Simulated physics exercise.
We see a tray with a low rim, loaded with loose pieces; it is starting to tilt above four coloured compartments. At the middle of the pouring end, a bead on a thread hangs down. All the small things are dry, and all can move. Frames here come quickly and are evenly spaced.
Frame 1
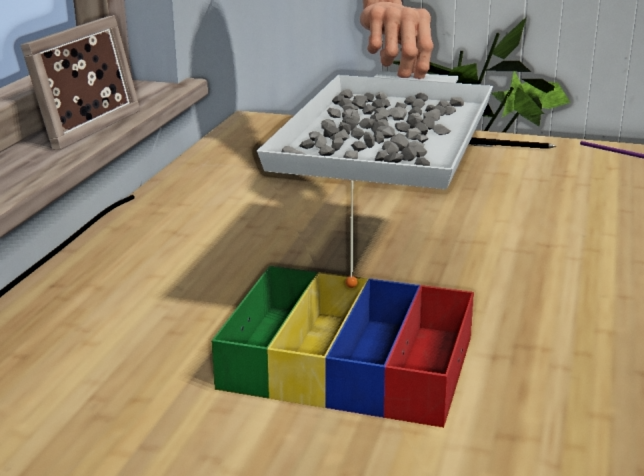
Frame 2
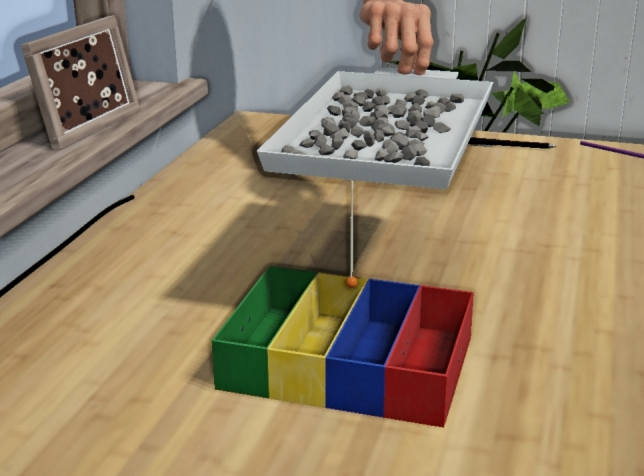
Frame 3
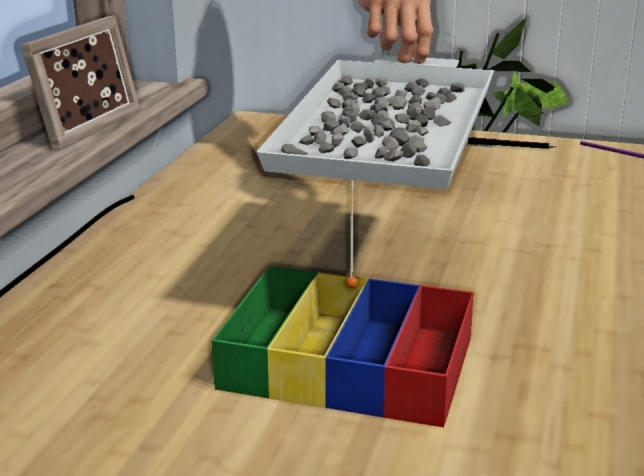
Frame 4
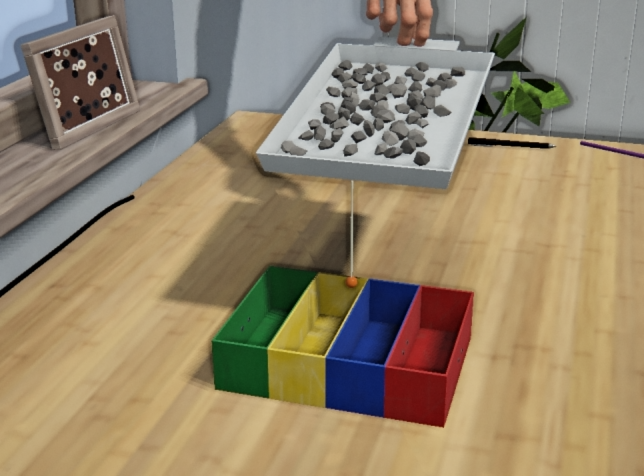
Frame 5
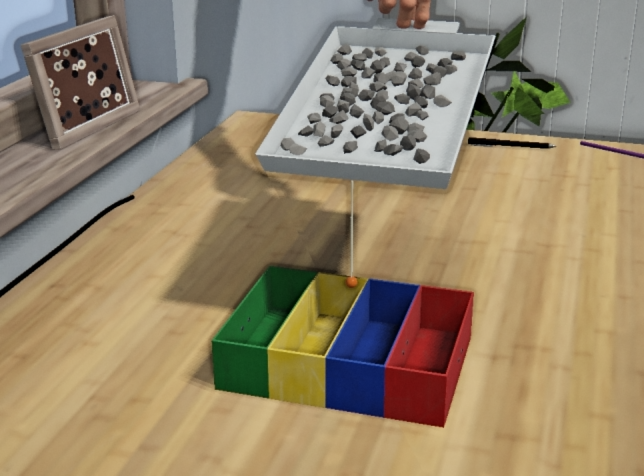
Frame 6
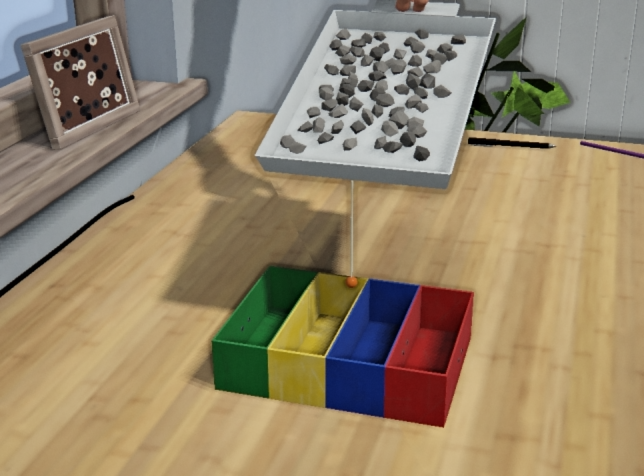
A hand at the back of a pale tray of gray gravel steadily raised its far side, tilting the tray toward the viewer above green, yellow, blue and red compartments, while a bead hung on a thread.
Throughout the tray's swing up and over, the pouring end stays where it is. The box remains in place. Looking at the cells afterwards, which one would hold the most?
The yellow cell would hold the most.
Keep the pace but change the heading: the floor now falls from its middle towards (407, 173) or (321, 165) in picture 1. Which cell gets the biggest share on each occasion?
Try 1 - that red cell / try 2 - that green cell.
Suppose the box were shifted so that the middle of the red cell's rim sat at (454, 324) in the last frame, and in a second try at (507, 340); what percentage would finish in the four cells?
First try: Around 90 percent; second try: Around 60 percent.
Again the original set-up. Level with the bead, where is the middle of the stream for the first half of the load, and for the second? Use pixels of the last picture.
Around (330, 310), followed by around (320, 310).
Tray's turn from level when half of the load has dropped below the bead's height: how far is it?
110 degrees.
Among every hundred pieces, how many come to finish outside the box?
Roughly 10 per cent.
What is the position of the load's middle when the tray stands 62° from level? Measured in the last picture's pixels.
I'd put the middle of the pieces at roughly (344, 142).
Soon, tray tipped steeply; all on the tray.
A while on, tray tipped past a quarter turn; about half on the tray; about a quarter in the yellow cell; a small part in the green cell; a small part in the blue cell; a stray few in the red cell; a small part falling or outside the box.
Towards the end, tray tipped past a quarter turn; about a third in the yellow cell; about a quarter in the green cell; about a quarter in the blue cell; a small part in the red cell; a small part falling or outside the box.
Finally, tray tipped past a quarter turn; about a third in the yellow cell; about a quarter in the green cell; about a quarter in the blue cell; a small part in the red cell; a small part outside the box.
